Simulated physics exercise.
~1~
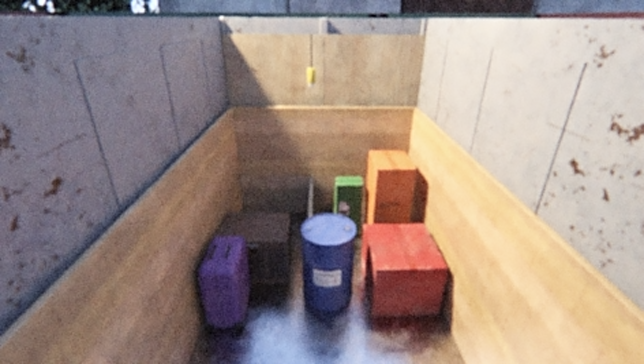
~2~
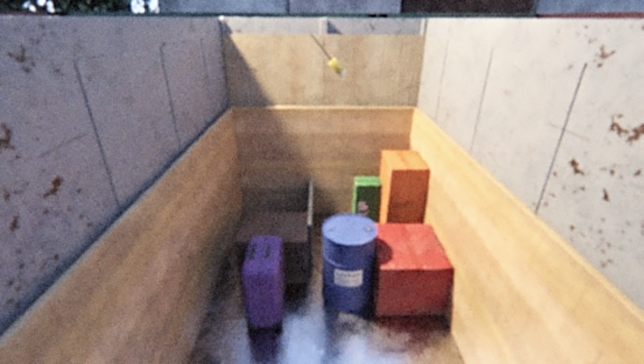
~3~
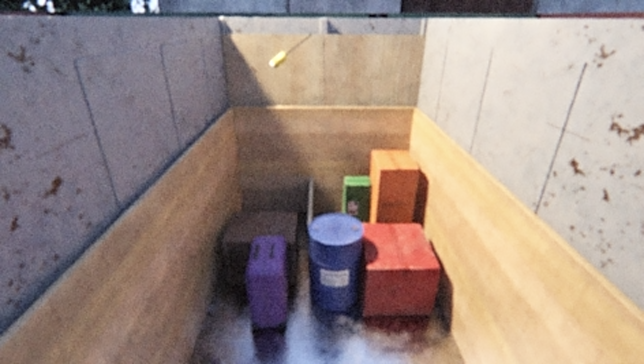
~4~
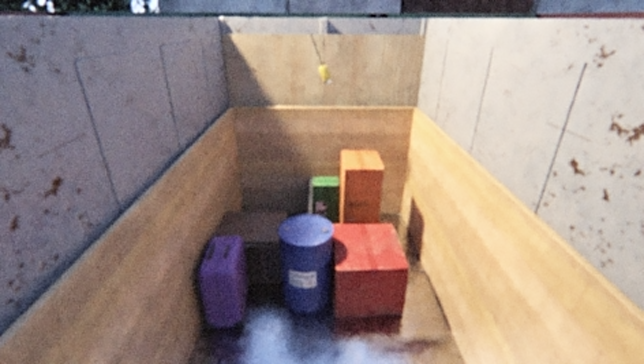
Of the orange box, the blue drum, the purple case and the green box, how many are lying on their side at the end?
None of them are lying on their side. The orange box, the blue drum, the purple case and the green box all still stand upright at the end.
